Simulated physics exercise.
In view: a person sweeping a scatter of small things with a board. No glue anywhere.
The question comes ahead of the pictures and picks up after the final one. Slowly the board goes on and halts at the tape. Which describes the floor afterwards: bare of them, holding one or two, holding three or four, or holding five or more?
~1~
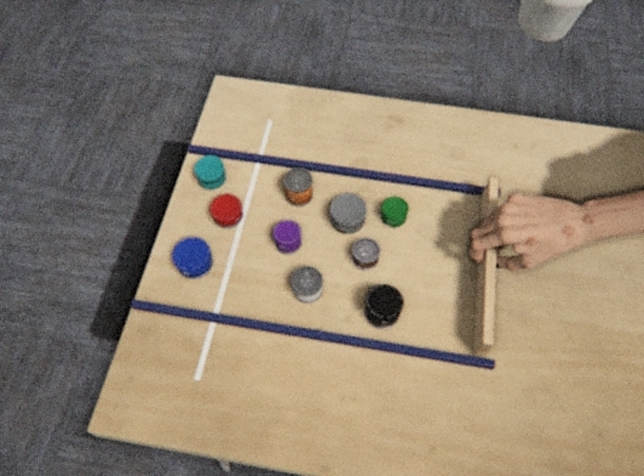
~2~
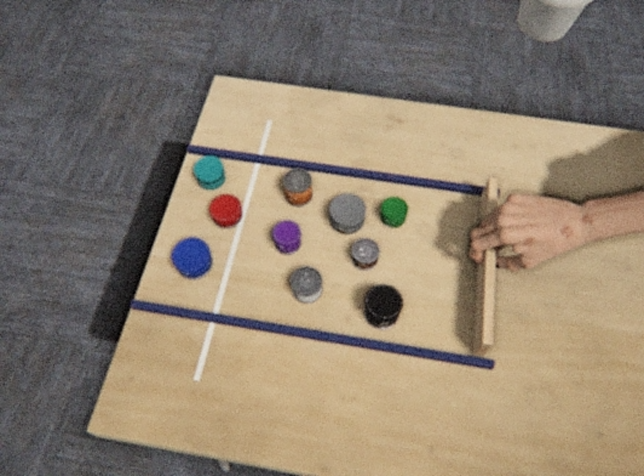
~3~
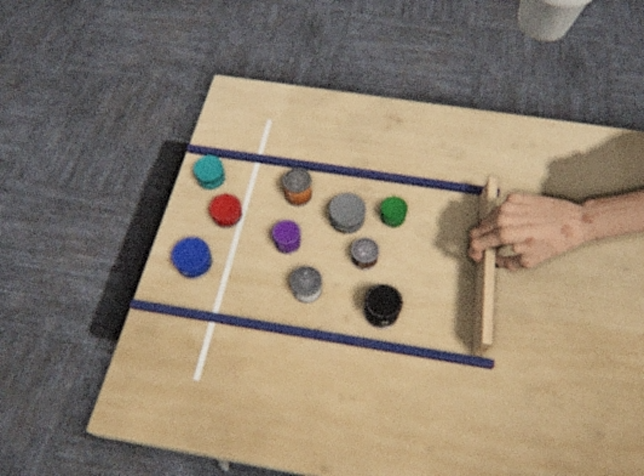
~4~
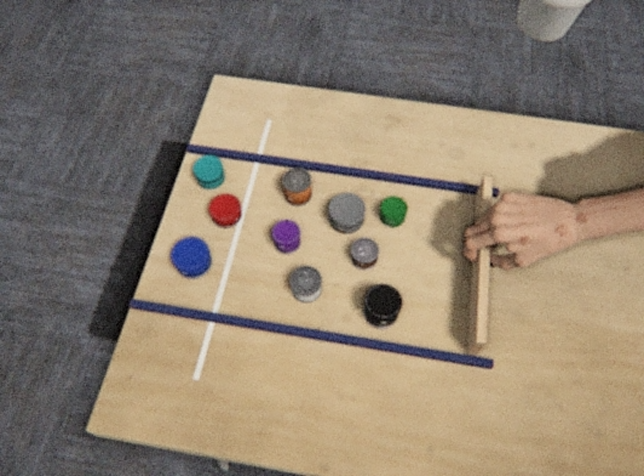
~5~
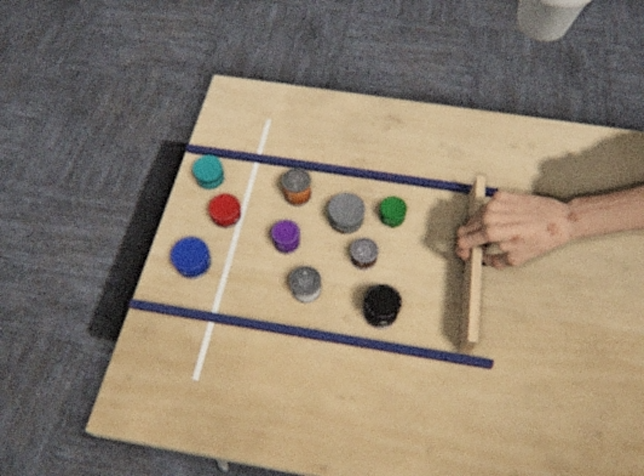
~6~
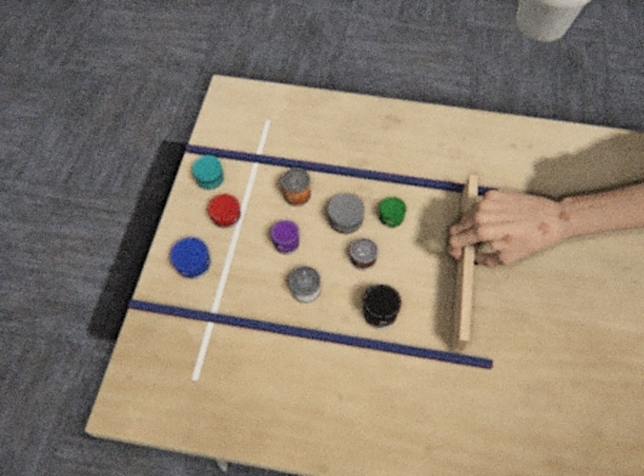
Looks like the tally of pieces that topple off is zero there.
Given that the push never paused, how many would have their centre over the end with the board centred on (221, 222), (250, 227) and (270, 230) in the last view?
First 0, then 0, then 0.
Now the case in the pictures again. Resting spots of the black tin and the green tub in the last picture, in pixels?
Reading them off: First (201, 283); then (237, 180).
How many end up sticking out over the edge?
The total comes out at 0.
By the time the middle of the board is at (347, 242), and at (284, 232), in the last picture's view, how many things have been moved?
At first I count 5, and then 7.
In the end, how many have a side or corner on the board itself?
All in all, 5.
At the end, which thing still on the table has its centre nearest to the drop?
Turquoise tub ends nearest.
A little later, none off yet; turquoise tub at rest near (208, 173); blue tin at rest near (191, 258); red pot at rest near (225, 211).
When it is over, the number that fall off is zero.
